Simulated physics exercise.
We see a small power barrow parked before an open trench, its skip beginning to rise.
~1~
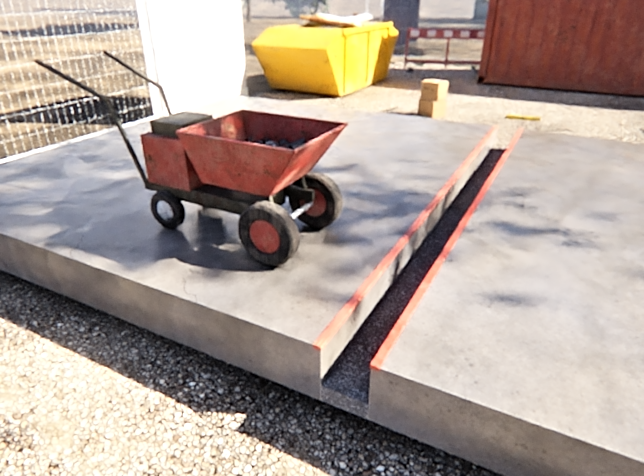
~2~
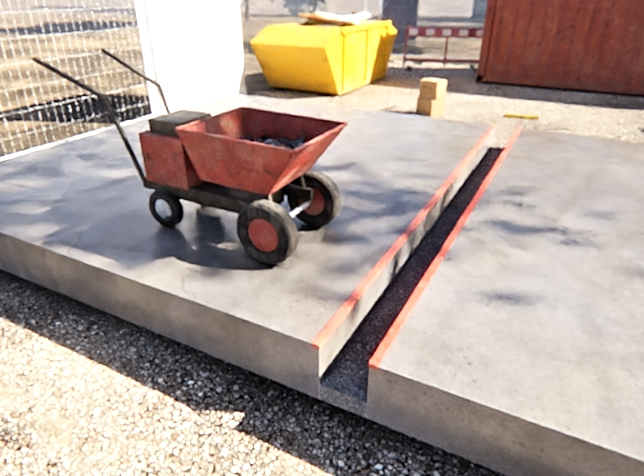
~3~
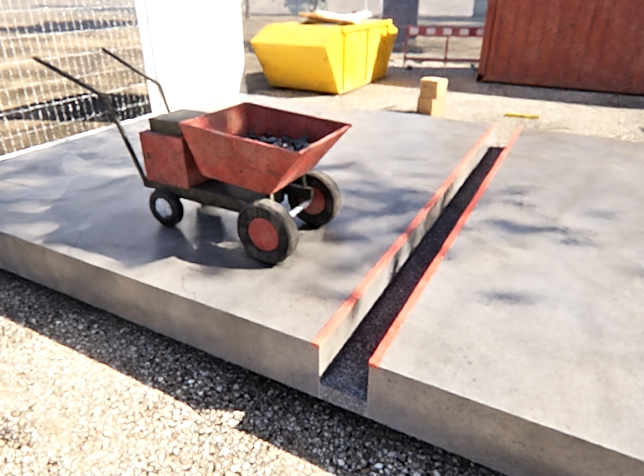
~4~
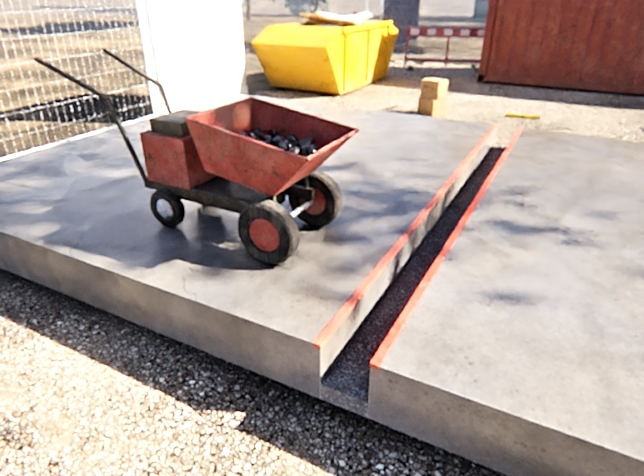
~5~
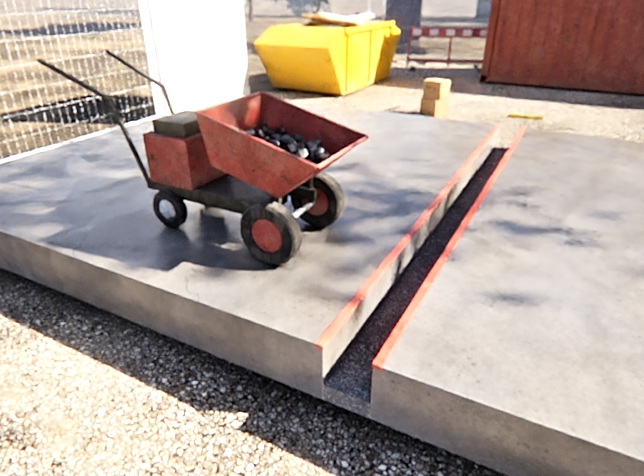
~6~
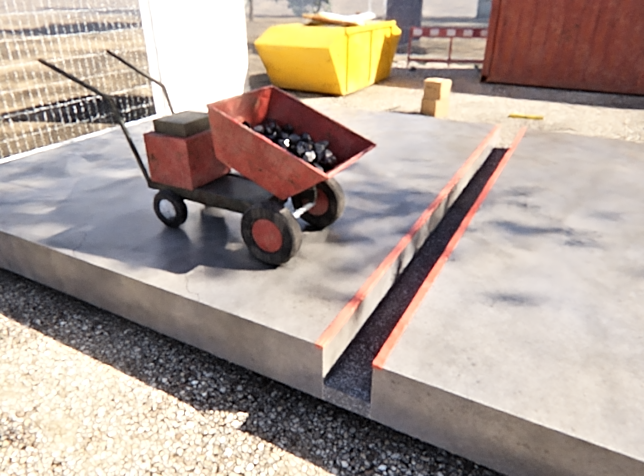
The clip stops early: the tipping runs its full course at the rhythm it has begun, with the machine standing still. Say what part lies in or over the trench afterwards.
The trench takes more than half.
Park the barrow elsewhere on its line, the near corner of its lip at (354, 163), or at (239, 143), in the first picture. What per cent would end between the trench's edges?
Roughly 0 per cent, and 10 per cent.
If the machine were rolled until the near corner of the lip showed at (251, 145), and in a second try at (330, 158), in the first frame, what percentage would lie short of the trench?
First some 50, then 0 per cent.
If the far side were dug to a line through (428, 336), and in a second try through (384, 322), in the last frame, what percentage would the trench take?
In turn 100 and 80 in a hundred.
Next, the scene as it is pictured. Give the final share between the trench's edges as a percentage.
Near 95 %.
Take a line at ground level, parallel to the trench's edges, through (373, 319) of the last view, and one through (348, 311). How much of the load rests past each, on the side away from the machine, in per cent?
First some 50, then 100 per cent.
Just after the last frame, skip tipped steeply; every one in the skip.
A moment on, skip tipped right over; almost all in the skip; just a few short of the trench; just a few in or heaped over the trench.
Further on, skip tipped right over; roughly a quarter in the skip; just a few short of the trench; the larger part in or heaped over the trench; just a few beyond it.
When it is over, skip tipped right over; just a few short of the trench; almost all in or heaped over the trench; just a few beyond it.
